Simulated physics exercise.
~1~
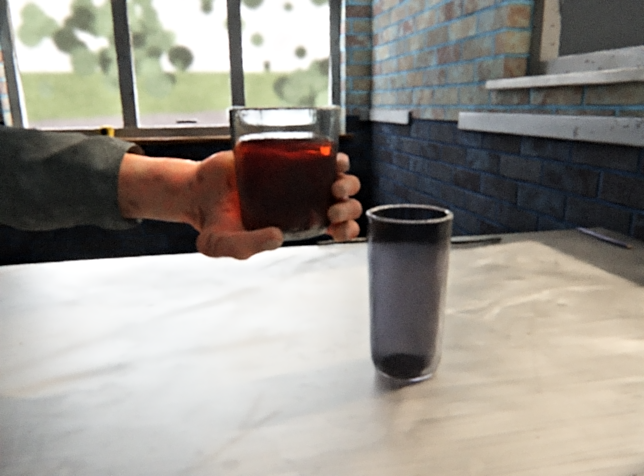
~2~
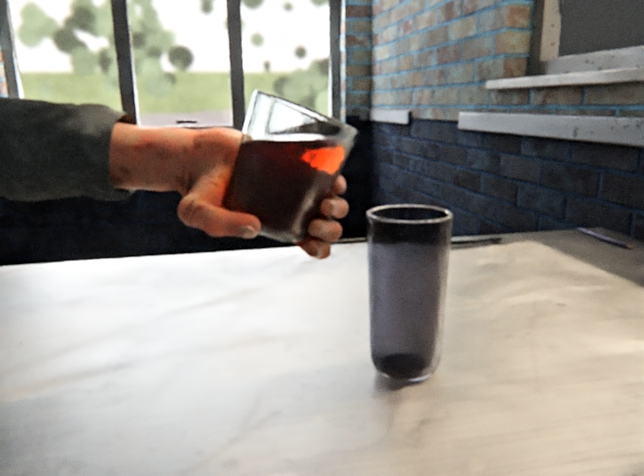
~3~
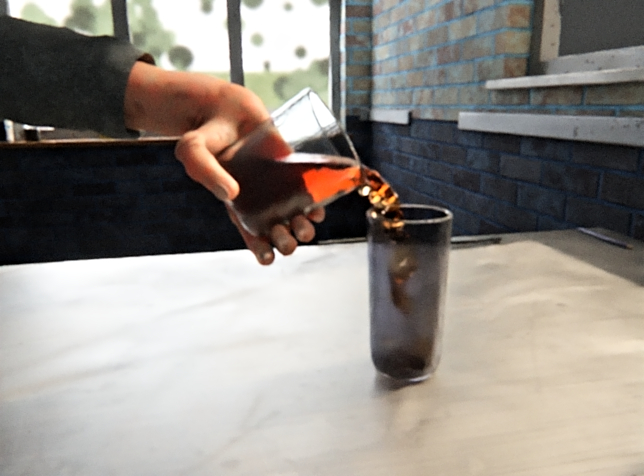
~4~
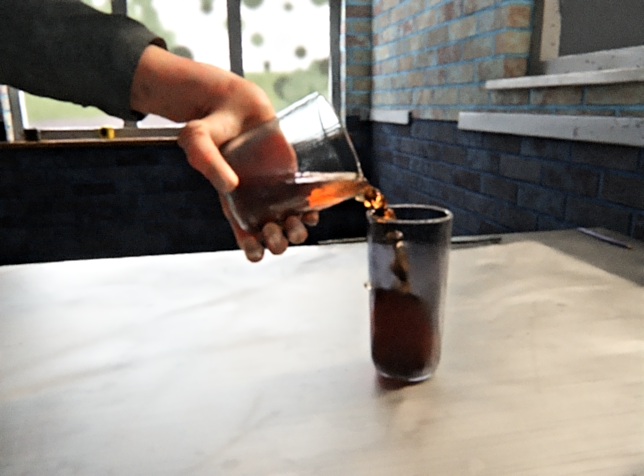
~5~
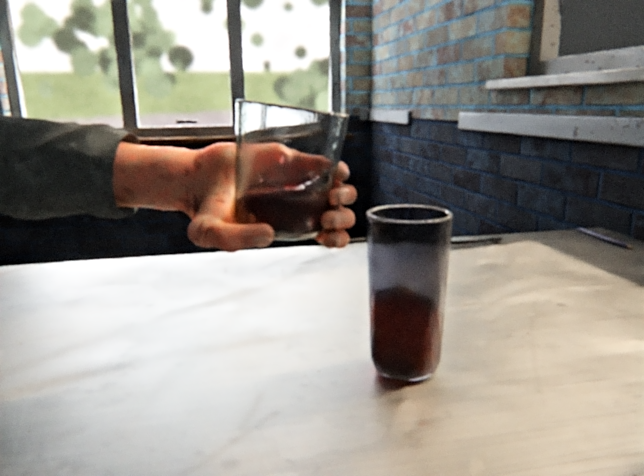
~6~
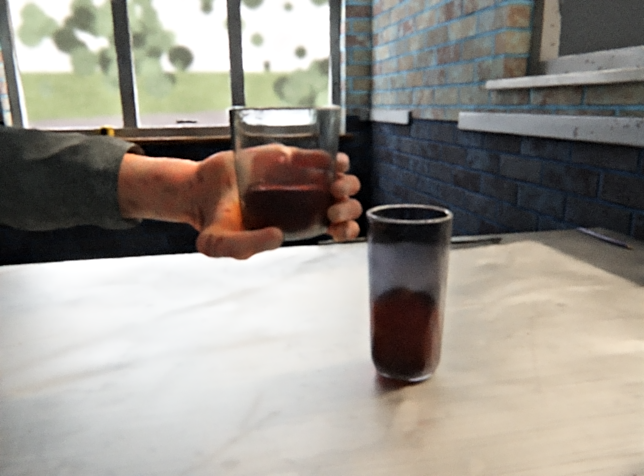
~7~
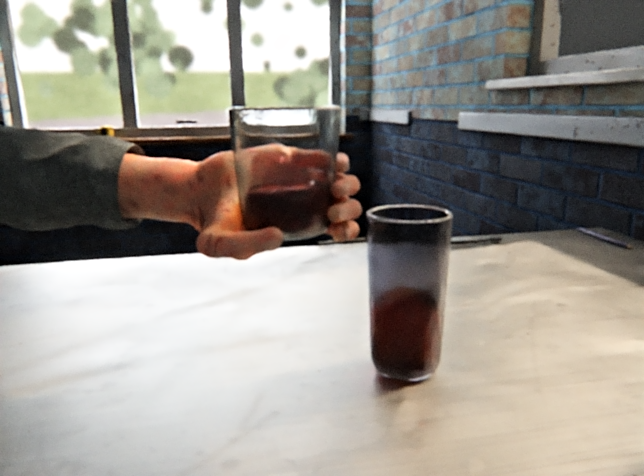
A hand holding a tumbler of dark tea tips it rightwards, pouring a stream into an empty slim glass on the table top, then turns it upright again. The slim glass ends over half full, with some tea left in the held tumbler.
